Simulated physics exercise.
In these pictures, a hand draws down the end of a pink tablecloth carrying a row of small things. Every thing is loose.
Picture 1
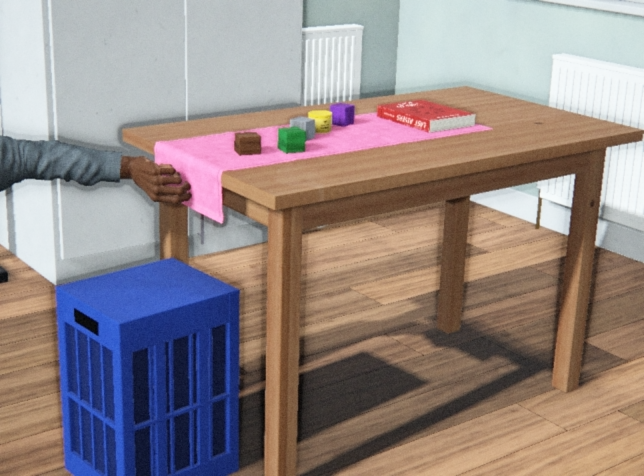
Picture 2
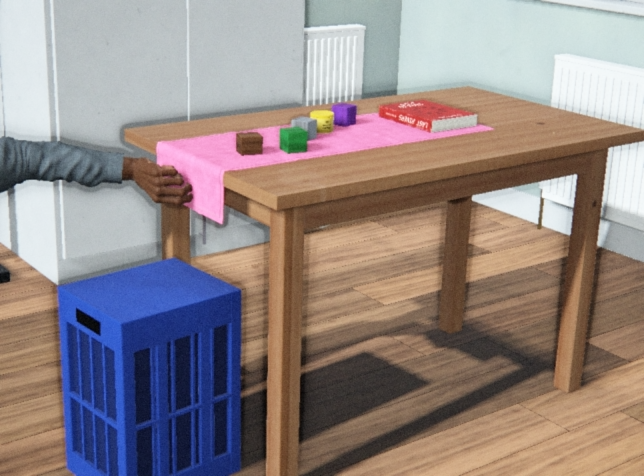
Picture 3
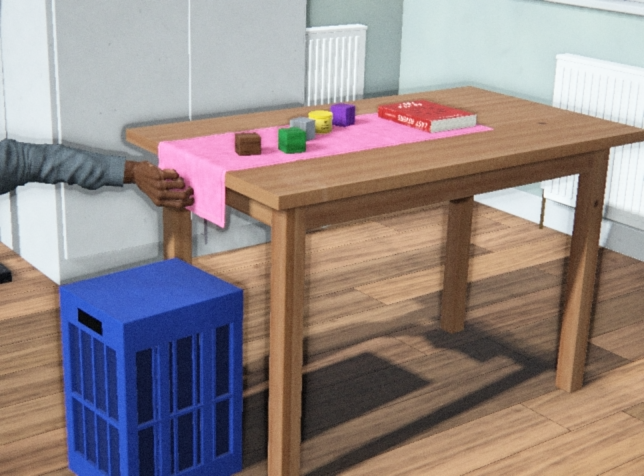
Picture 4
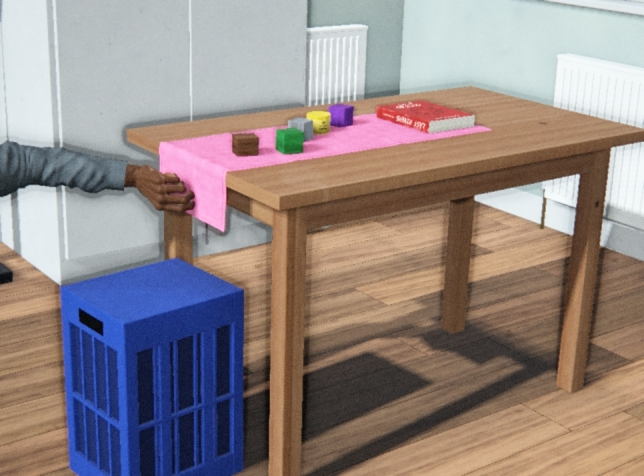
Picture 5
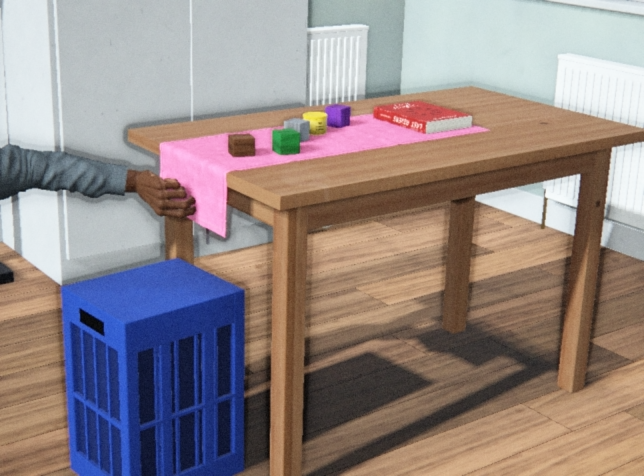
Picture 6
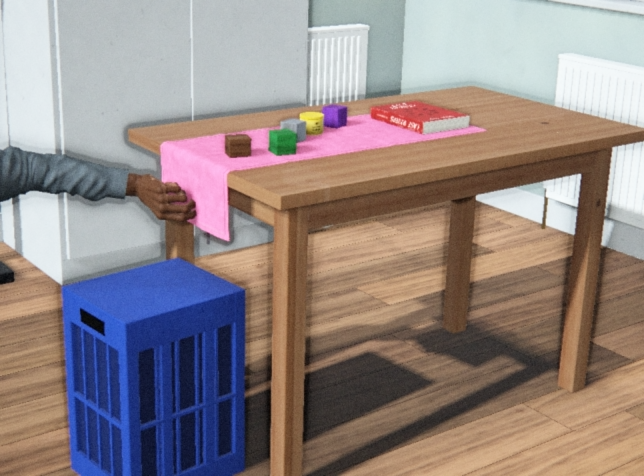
In a room with a wooden floor, a hand gripped the end of a pink cloth on a wooden table and drew it down slightly, and the small blocks and red book shifted a little left.
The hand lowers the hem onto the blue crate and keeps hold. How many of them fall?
One.
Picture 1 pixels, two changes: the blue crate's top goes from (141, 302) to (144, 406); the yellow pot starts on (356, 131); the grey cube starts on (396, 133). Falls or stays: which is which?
Outcome for the yellow pot: It is lost. Outcome for the grey cube: It stays.
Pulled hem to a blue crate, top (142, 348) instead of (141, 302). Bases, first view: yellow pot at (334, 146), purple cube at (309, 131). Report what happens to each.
Outcome: Yellow pot is gone; purple cube keeps its perch.
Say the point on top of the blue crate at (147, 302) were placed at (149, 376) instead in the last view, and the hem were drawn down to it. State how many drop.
Over the edge go 4.
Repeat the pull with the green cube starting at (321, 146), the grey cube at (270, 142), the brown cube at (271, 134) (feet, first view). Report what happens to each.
Green cube stays, grey cube stays, brown cube stays.
Soon after, hem near (192, 255); all still up.
After that, hem on the crate; brown cube gone.
In the end, hem on the crate; brown cube gone. The table loses one.
